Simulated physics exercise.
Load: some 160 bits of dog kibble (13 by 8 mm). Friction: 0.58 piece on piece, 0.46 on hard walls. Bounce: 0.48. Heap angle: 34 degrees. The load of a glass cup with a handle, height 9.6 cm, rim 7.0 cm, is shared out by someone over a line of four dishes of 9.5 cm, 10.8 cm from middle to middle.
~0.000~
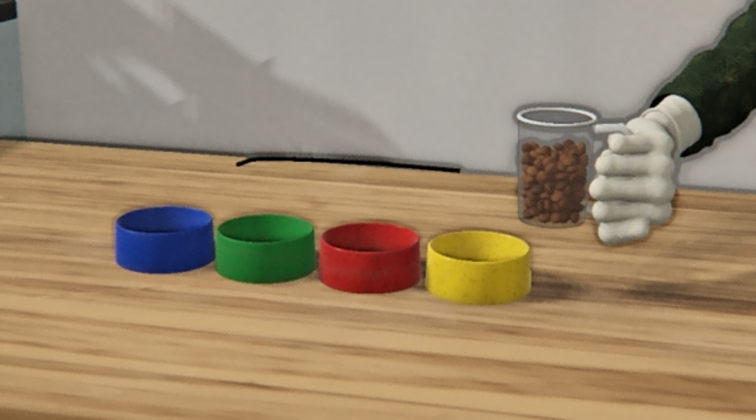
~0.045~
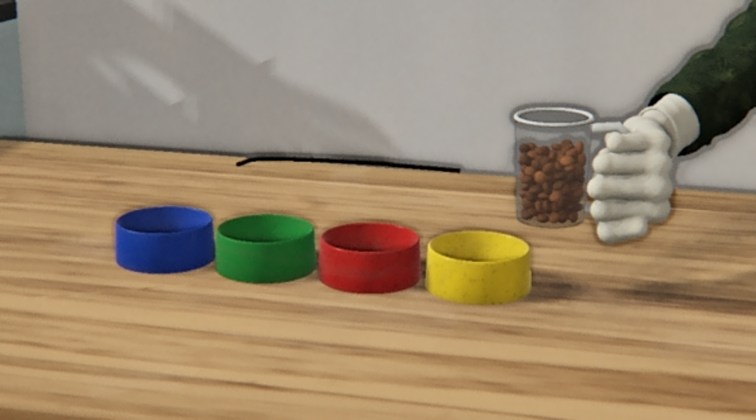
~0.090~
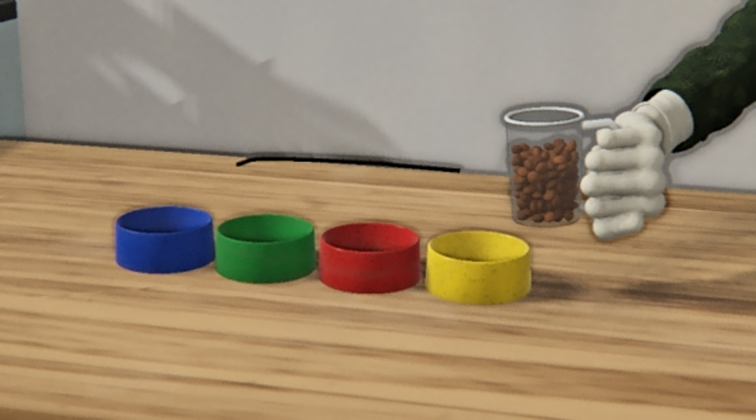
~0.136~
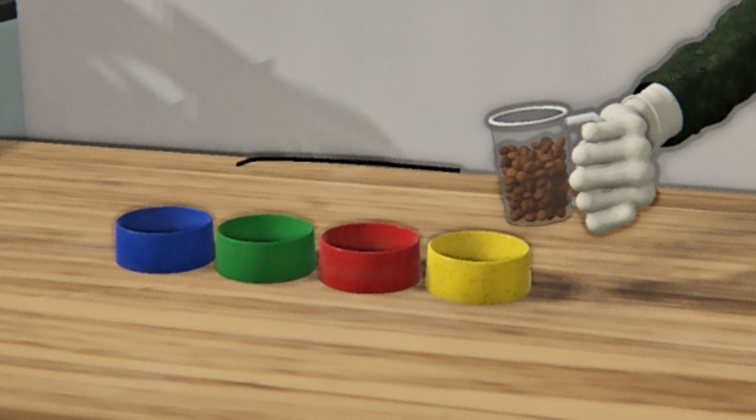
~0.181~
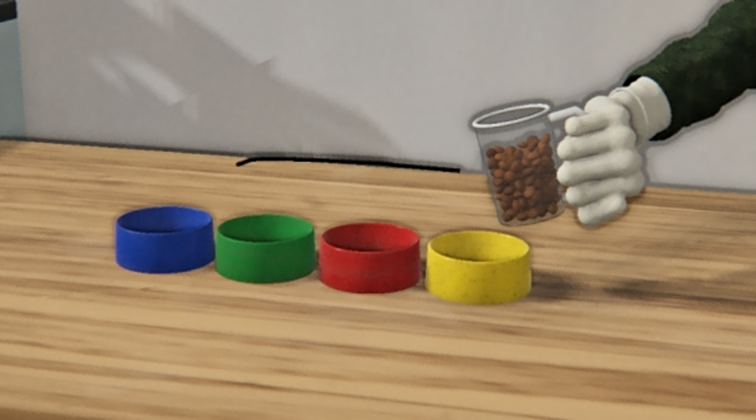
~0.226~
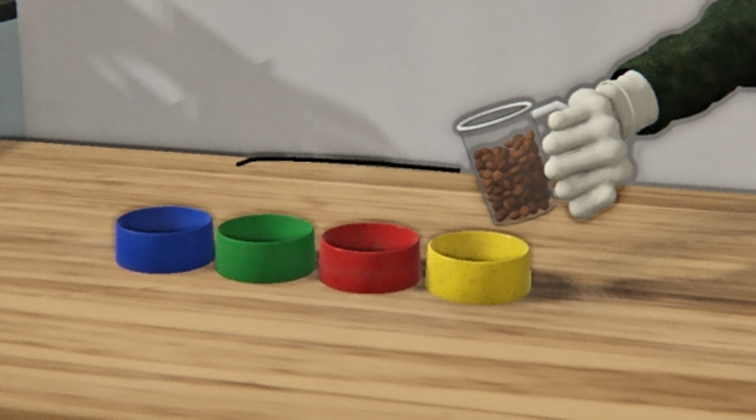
A white-gloved hand in a dark green sleeve reaches in from the right, gripping a clear handled cup of brown kibble above a wooden tabletop, seen from slightly above against a grey wall. Four round dishes sit in a row across the table, blue, green, red and yellow from left to right. The hand shifts the cup a short way left and gradually tilts it leftward, while the view stays still.
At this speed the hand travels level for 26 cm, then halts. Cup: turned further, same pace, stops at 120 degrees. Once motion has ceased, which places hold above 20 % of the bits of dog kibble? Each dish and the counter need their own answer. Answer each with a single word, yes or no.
Red no, blue no, green yes, yellow no, counter yes.
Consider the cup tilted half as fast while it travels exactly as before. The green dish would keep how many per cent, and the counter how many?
Green 80, counter 20.
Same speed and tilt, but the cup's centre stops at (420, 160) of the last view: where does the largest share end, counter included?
Most of it ends up at red.
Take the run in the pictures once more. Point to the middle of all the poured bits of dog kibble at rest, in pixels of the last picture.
Close to pixel (239, 255).
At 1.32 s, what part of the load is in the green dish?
60 % so far.
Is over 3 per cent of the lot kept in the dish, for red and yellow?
Dish red: It misses. Dish yellow: It misses.
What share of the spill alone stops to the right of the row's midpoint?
Share on that side: Roughly 0 %.
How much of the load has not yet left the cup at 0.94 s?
Some 95 per cent.
Then, at 0.65 s, tilt 69 degrees; cup holds 100 %.
After 0.94 s, tilt 103 degrees; cup holds 95 %, green 5 %.
After 1.32 s, tilt 120 degrees; cup holds 10 %, blue 5 %, green 60 %.
By 2.0 s all is still; red 0 %, blue 10 %, green 65 %, yellow 0 %, counter 30 %.
